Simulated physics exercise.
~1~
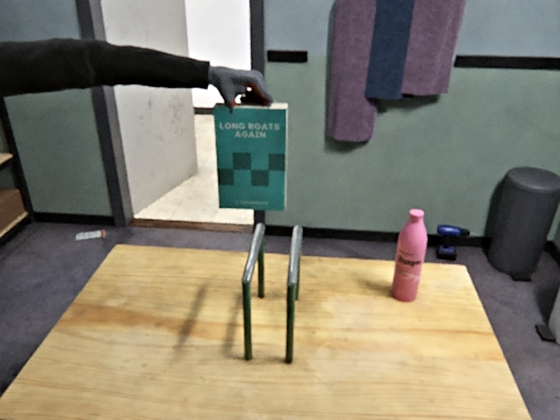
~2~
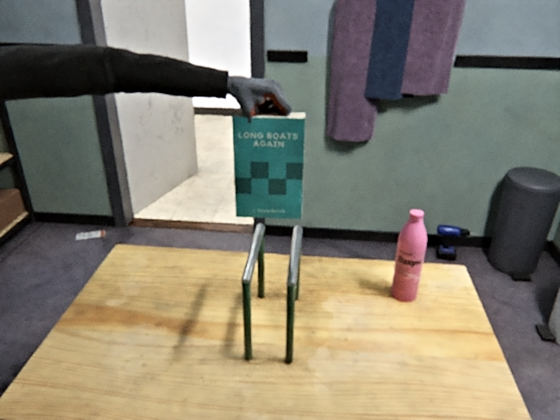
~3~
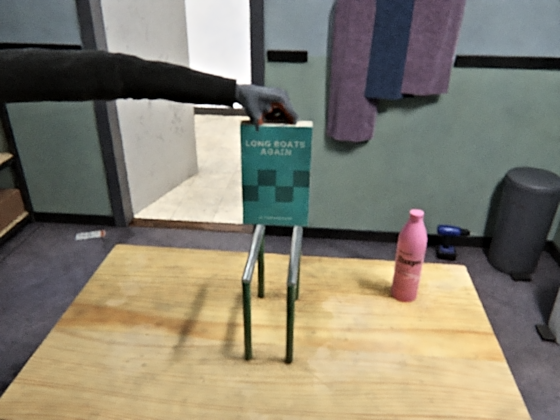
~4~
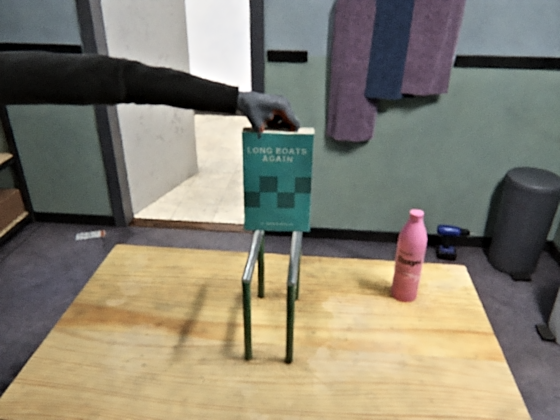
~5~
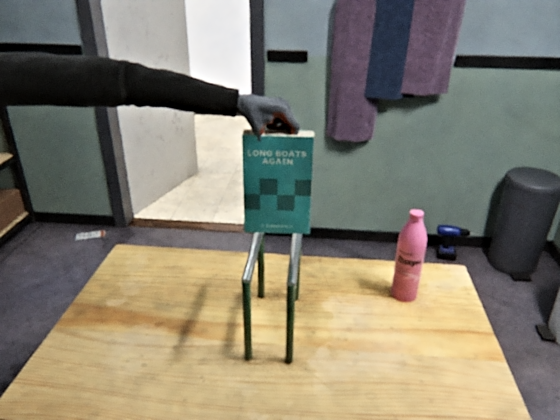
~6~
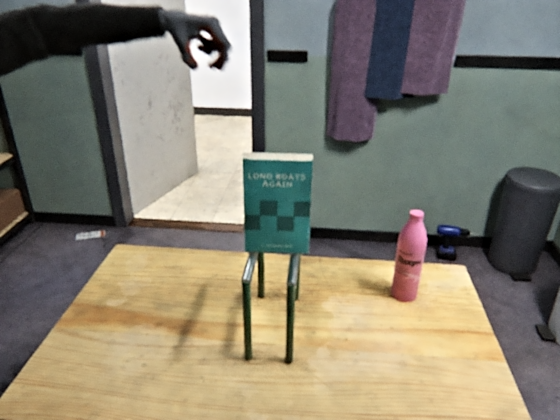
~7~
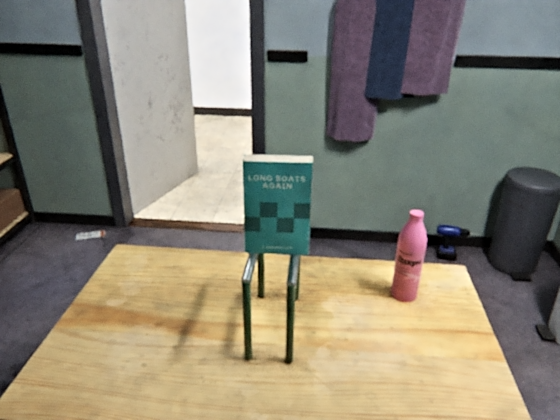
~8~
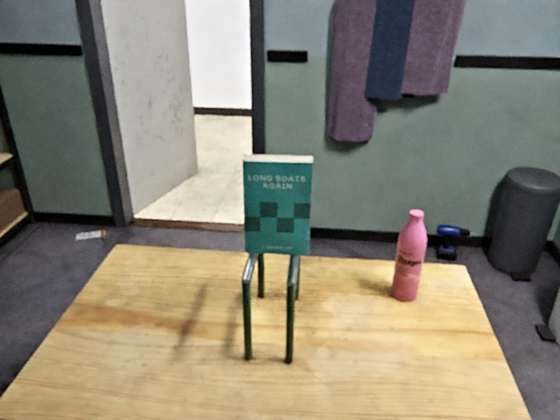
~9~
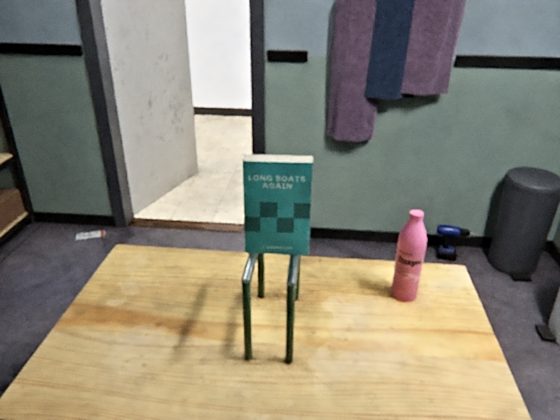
The video shows a gloved hand moving an upright turquoise book right and down over a gapped metal stand on a wooden table, beside a pink bottle. The hand releases it and withdraws, and the book drops slightly and stays upright on top while the bottle remains still.
